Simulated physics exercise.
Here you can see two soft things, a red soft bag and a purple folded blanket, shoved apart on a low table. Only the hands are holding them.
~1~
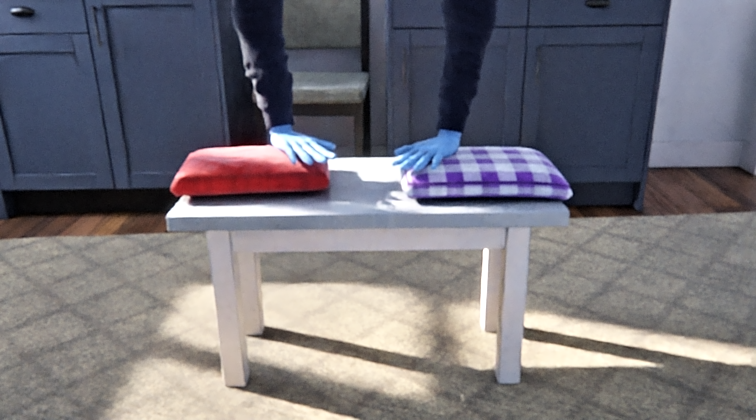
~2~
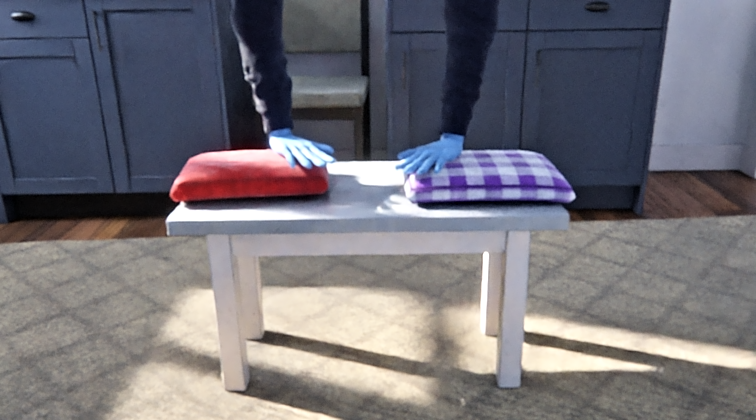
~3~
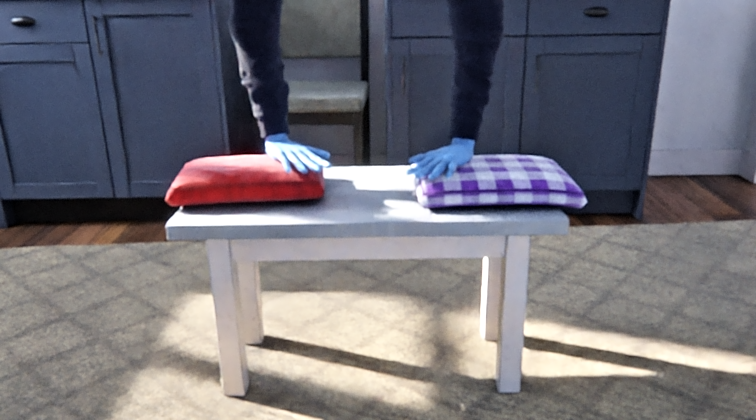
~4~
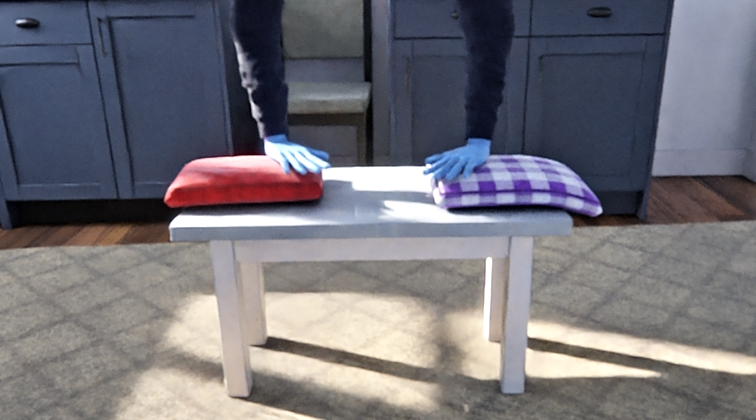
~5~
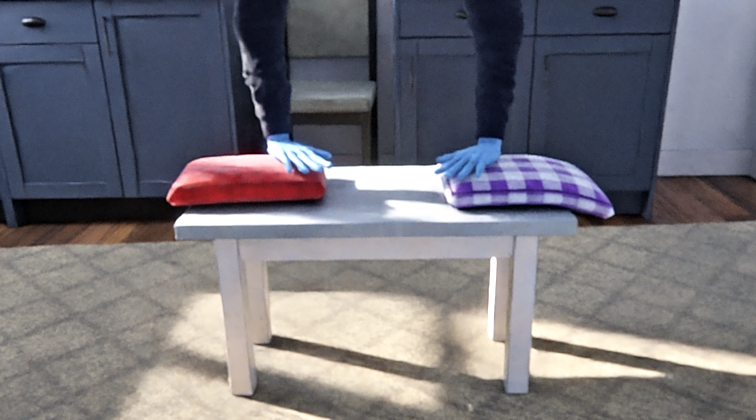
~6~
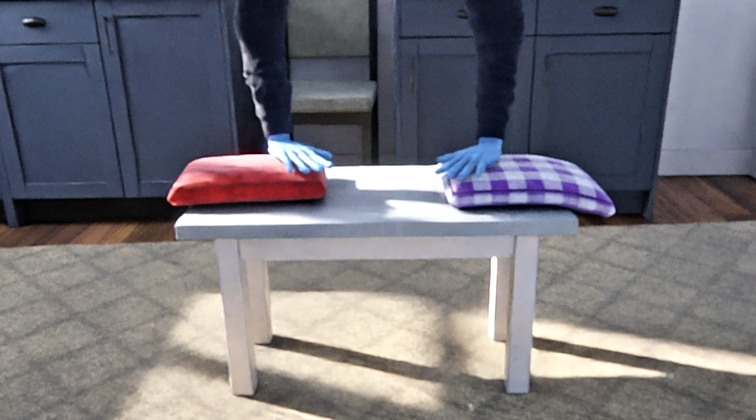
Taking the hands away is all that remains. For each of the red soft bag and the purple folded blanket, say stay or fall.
Stay or fall: Red soft bag - stay; purple folded blanket - stay.
Then, 0.48 s after the last picture, soft bag lying still; folded blanket lying still.
At rest, soft bag lying still; folded blanket lying still. The red soft bag stays up there and the purple folded blanket remains on top.
